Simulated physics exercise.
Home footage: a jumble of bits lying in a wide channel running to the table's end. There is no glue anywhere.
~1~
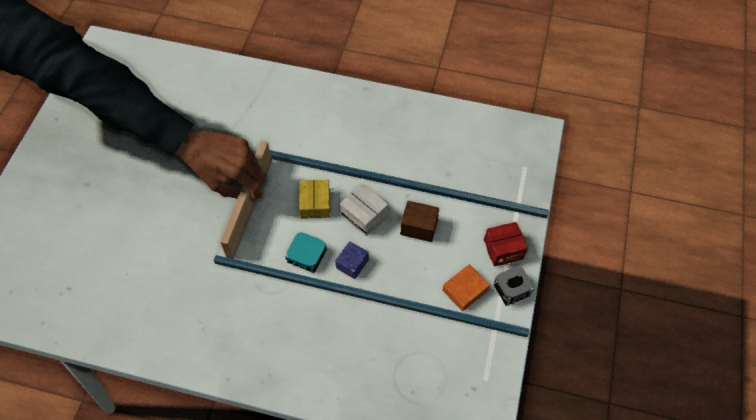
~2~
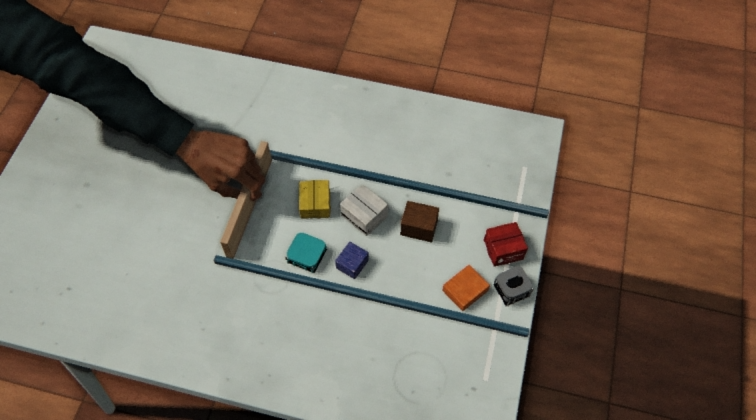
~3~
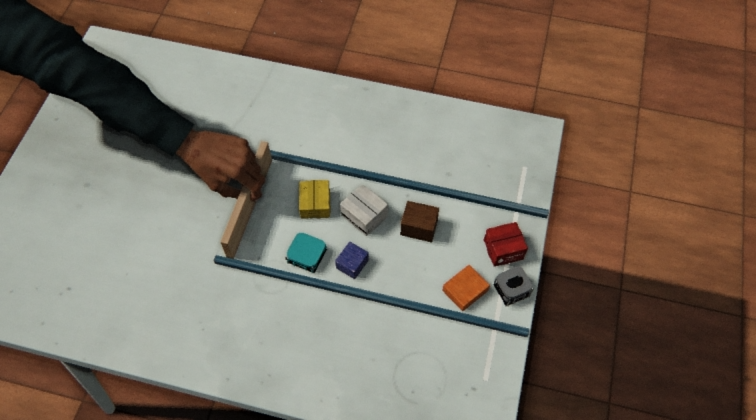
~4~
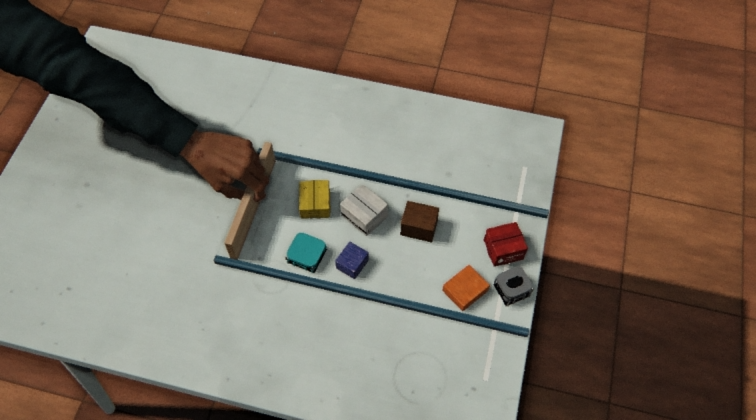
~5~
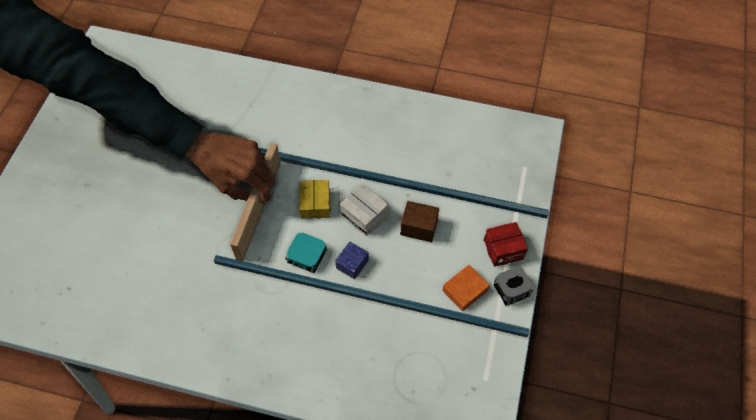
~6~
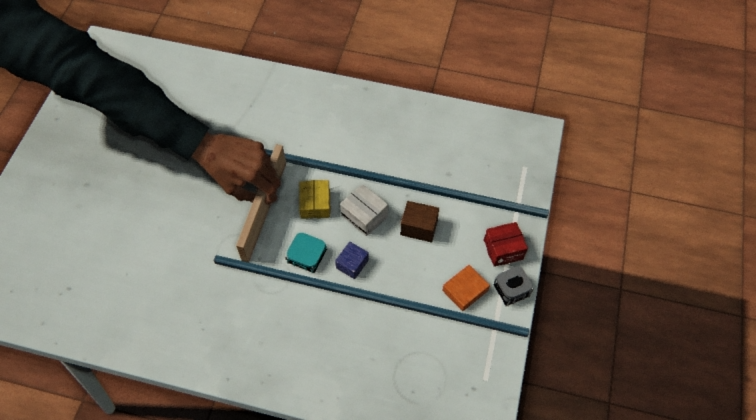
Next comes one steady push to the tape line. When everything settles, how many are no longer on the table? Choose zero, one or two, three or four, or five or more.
When everything settles, five or more are no longer on the table.
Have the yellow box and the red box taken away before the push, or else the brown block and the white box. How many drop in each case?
First 4, then 4.
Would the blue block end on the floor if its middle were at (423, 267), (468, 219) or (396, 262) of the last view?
Well, in turn it does not stay; it sits tight; it does not stay.
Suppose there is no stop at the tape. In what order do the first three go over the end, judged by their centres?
Red box, grey case, brown block.
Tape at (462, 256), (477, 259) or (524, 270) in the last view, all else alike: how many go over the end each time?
The counts: 3, 4 and 6.
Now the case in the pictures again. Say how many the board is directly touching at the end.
Well, it touches 2.
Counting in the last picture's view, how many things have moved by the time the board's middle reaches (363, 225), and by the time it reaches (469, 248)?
At the one place 5, at the other 8.
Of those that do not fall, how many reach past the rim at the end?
The count would be 0.
Early on, none off yet; grey case at rest near (513, 286); red box at rest near (505, 244); orange block at rest near (466, 288).
Finally, the number that fall off is five or more; lost, white box, blue block, brown block, orange block, red box and grey case.
